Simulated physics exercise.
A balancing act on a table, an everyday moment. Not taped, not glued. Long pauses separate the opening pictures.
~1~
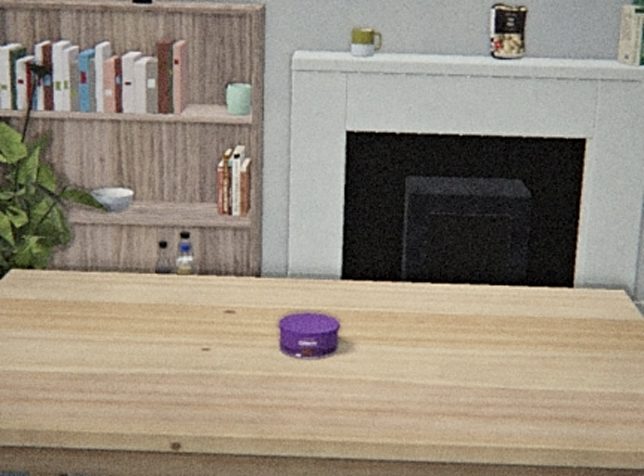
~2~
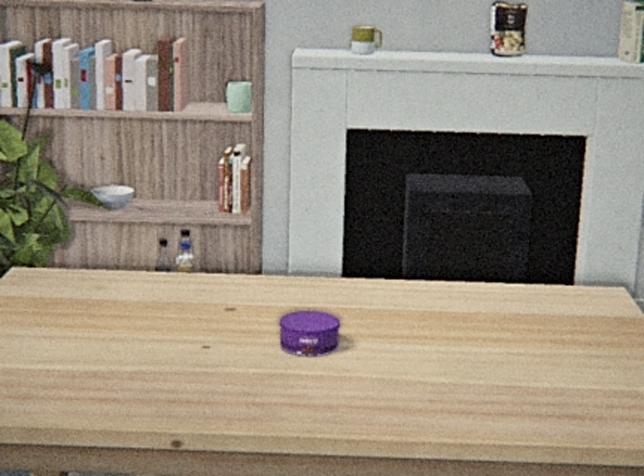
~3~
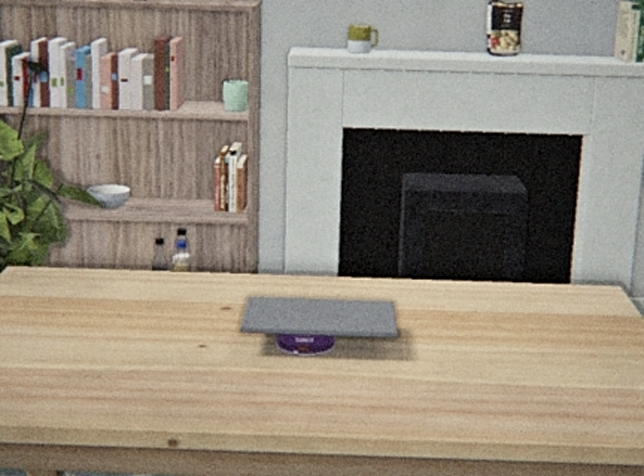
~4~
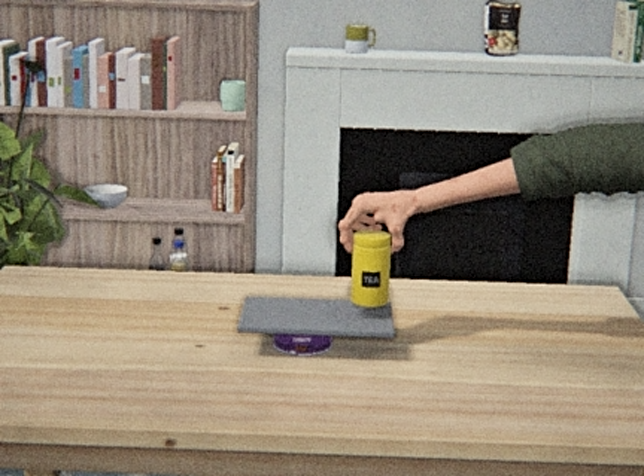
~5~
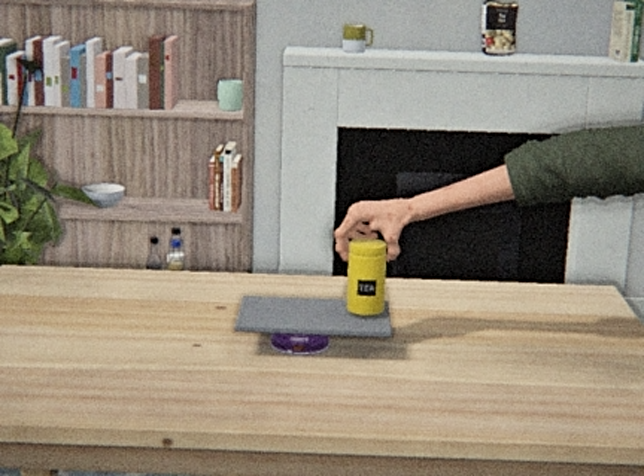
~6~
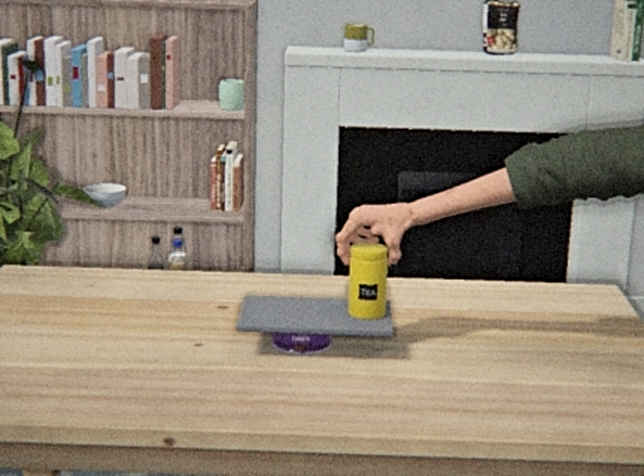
On a wooden table, a grey lid tops a purple tin and a hand lowers a yellow jar onto it.
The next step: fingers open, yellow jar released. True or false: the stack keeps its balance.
False.
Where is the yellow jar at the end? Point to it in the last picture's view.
In the final view it sits at roughly (444, 335).
Then, 0.40 s later than the last frame, yellow jar now fallen; grey lid tilted by 29°.
Then, 0.60 s later than the last frame, grey lid tilted by 4°.
When it is over, fallen, yellow jar; the other 2 as before. End places, in pixels of the last picture, yellow jar near (444, 335). The stack gives way.
